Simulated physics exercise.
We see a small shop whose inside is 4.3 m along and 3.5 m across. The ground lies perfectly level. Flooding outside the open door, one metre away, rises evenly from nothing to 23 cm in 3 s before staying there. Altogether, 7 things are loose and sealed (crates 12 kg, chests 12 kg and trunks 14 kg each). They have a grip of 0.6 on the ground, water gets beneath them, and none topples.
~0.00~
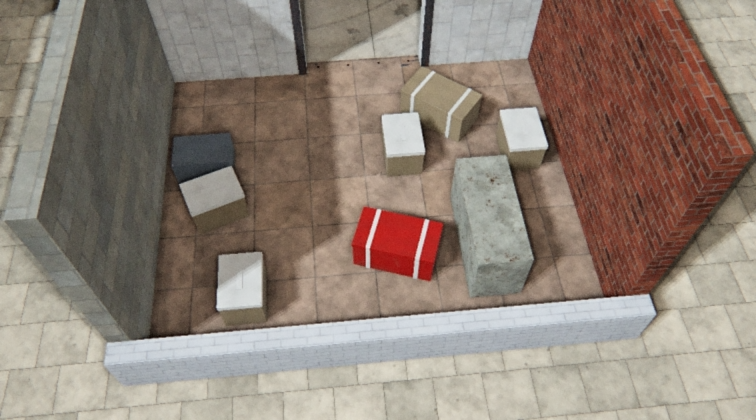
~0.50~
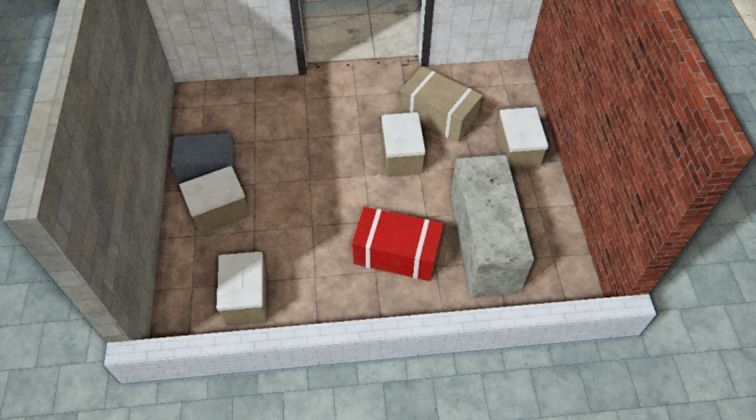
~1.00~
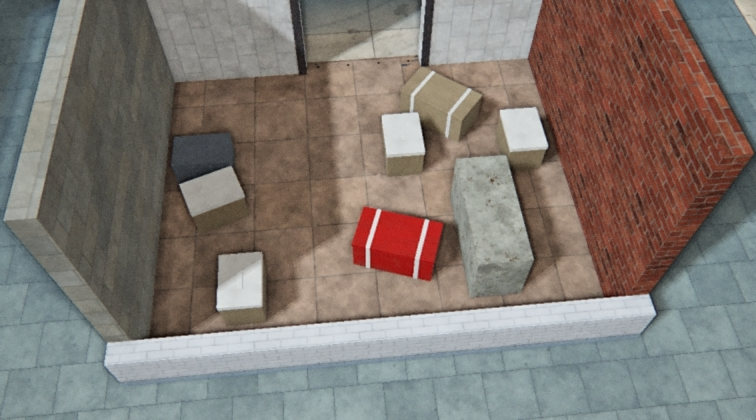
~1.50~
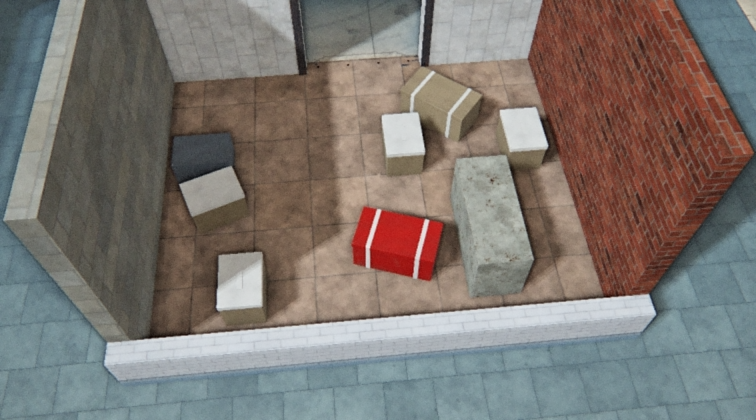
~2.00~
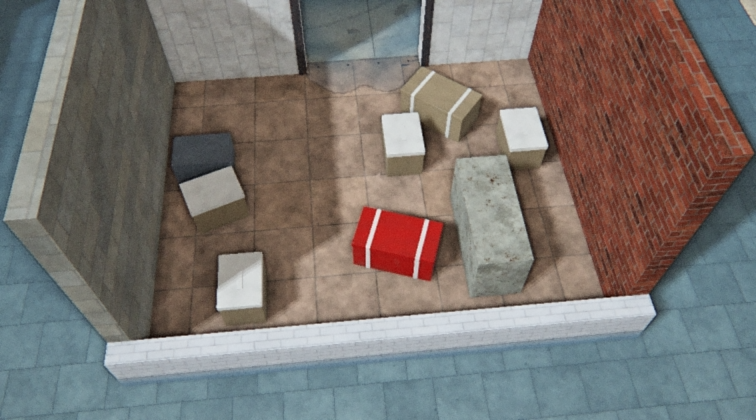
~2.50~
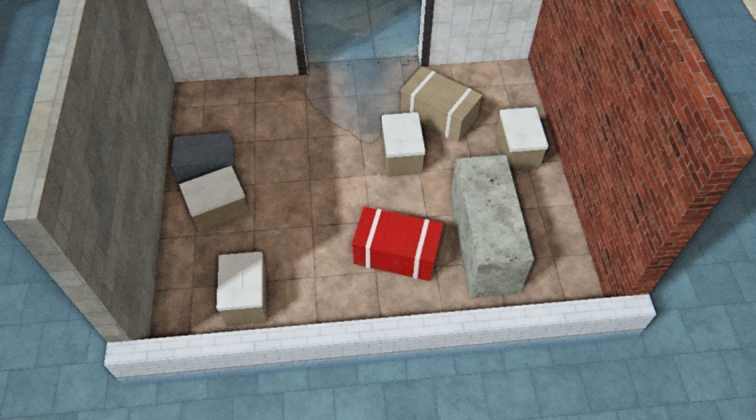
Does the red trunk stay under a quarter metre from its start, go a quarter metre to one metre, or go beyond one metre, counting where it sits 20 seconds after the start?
I'd say it gets moved somewhat.
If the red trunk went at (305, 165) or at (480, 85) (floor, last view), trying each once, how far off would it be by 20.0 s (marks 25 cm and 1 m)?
So, one try each: It goes a long distance the first time and goes a long distance the second.
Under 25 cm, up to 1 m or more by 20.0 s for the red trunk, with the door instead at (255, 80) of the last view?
Red trunk: Small shift.
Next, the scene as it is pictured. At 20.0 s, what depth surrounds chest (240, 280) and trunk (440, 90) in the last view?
Some 19 cm at the first, some 19 cm at the second.
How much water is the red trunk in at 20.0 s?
I'd say around 23 cm.
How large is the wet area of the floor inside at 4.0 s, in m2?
Wet area: Approx. 7.0 m2.
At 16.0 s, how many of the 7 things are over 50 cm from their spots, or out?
The answer is 6.
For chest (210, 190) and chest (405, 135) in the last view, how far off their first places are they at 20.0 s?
They sit 100 cm and 100 cm away, in the order given.
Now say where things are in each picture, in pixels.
The first frame shows the red trunk at (398, 234) rests on the ground; water covers 0.0 m2; 0 of 7 have shifted.
The second frame shows the red trunk at (398, 234), on the bottom; water covers 0.0 m2; 0 of 7 have shifted.
The third frame shows the red trunk at (398, 234) rests on the ground; 0.0 m2 under water; 0 of 7 have shifted.
The fourth frame shows the red trunk at (398, 234), on the bottom; 0.0 m2 under water; 0 of 7 have shifted.
The fifth frame shows the red trunk at (398, 234), on the bottom; 0.3 m2 under water; 0 of 7 have shifted.
The sixth frame shows the red trunk at (398, 234), on the bottom; 1.1 m2 under water; 0 of 7 have shifted.
After 4.0 s the red trunk is near (398, 234), 0.0 m from its start, aground; 0 afloat.
After 9.0 s the red trunk is near (425, 287), 0.7 m from its start, afloat; 6 afloat.
After 16.0 s the red trunk is near (435, 285), 0.7 m from its start, afloat; 7 afloat.
After 20.0 s the red trunk is near (436, 284), 0.7 m from its start, afloat; 7 afloat.
